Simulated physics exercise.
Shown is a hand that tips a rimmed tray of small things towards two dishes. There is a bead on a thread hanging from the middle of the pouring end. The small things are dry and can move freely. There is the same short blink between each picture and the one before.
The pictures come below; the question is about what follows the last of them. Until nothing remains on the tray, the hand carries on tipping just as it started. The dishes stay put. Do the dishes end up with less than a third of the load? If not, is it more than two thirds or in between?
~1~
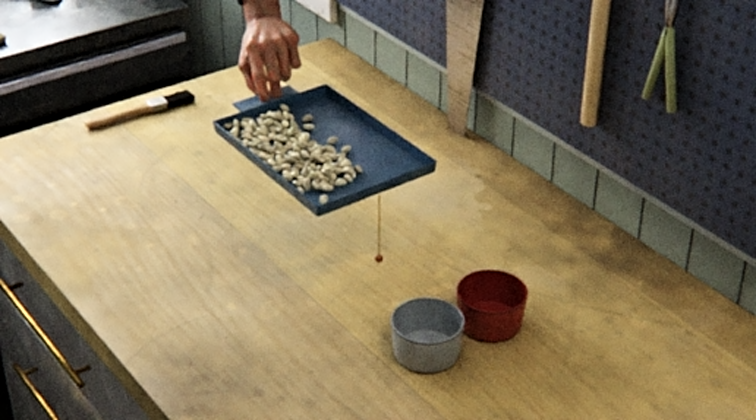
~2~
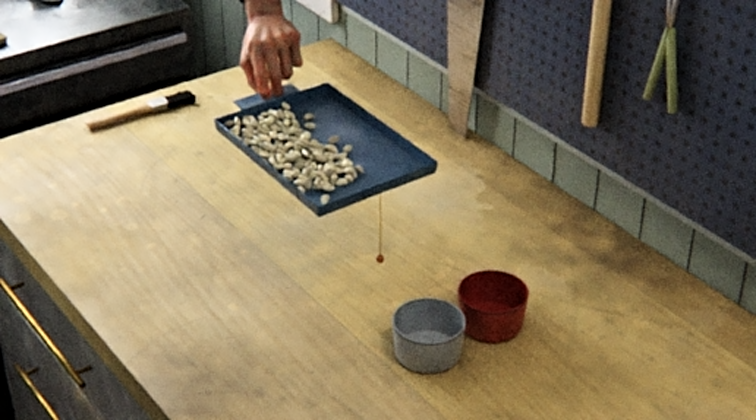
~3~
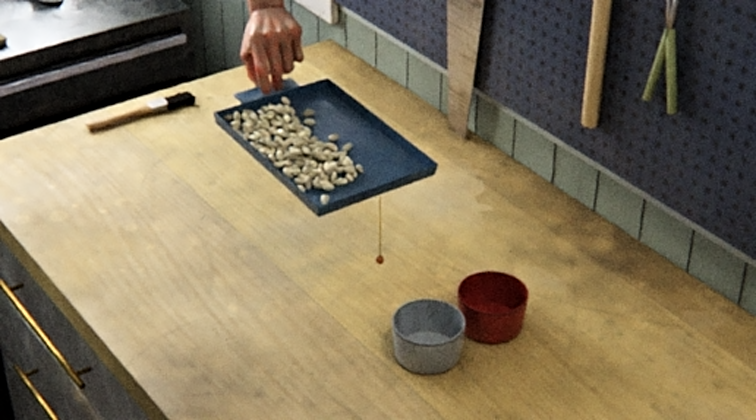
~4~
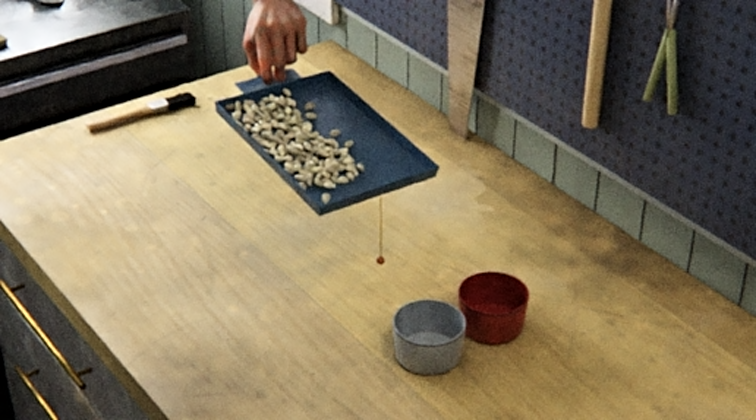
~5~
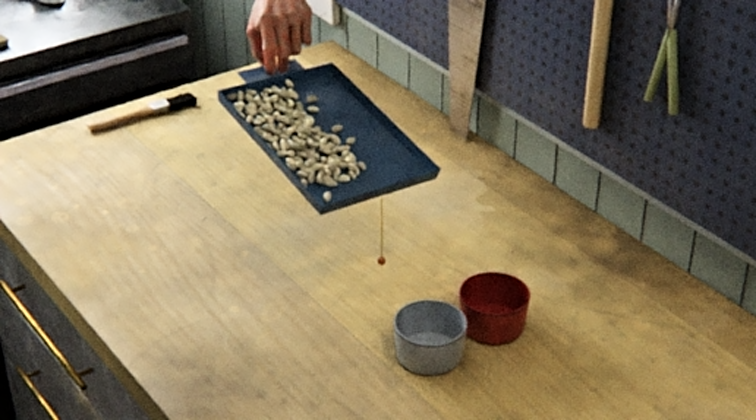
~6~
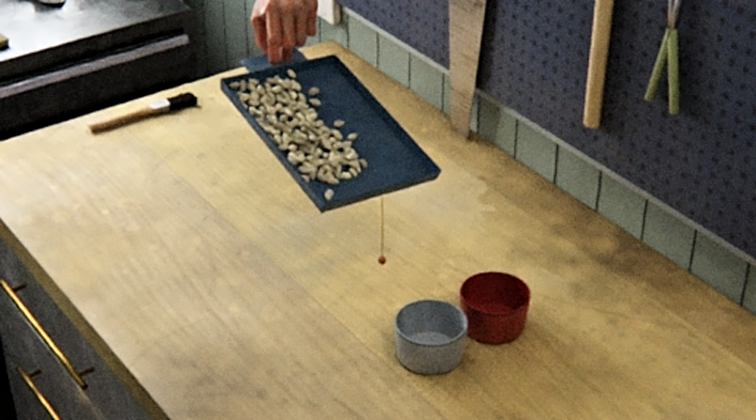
Yes.
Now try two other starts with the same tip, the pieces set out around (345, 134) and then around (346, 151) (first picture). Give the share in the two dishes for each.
About 0 %, then about 0 %.
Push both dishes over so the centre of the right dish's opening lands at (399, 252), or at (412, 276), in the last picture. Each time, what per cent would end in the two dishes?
First position: Some 10 %; second position: Some 40 %.
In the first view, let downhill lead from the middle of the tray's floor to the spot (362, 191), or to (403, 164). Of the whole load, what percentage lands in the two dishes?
I'd say some 0 in a hundred at first, then 0 in a hundred.
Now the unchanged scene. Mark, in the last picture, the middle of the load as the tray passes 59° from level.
Roughly (387, 155).
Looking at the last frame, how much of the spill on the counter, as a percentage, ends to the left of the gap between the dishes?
It comes to about 70 percent.
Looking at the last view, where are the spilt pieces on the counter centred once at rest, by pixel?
Near (438, 294).
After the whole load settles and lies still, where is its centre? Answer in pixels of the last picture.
Somewhere close to (437, 298) in the last picture.
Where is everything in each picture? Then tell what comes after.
In the first picture, corners of the pouring end near (318, 205) and (435, 161), level; middle of the load near (292, 155), white beans; left dish near (449, 352); right dish near (514, 321); bead on its thread near (379, 258).
In the second picture, corners of the pouring end near (319, 205) and (436, 162), level; middle of the load near (293, 154).
In the third picture, corners of the pouring end near (319, 206) and (436, 164), tipped barely, lowest at the right corner; middle of the load near (293, 151).
In the fourth picture, corners of the pouring end near (321, 205) and (437, 166), tipped a little, lowest at the right corner; middle of the load near (294, 146).
In the fifth picture, corners of the pouring end near (323, 204) and (439, 168), tipped a little, lowest at the right corner; middle of the load near (296, 140).
In the sixth picture, corners of the pouring end near (324, 203) and (439, 170), tipped clearly, lowest at the right corner; middle of the load near (298, 134); left dish near (452, 354); right dish near (517, 323).
Shortly afterwards, tray tipped steeply; all but a few on the tray; only a few in the air.
Next, tray tipped right over; the bulk on the tray; a little outside both; a little in the air.
Some moments later, tray tipped past a quarter turn; a little in the left dish; all but a few outside both.
In the end, tray tipped past a quarter turn; a little in the left dish; none at all in the right dish; all but a few outside both.
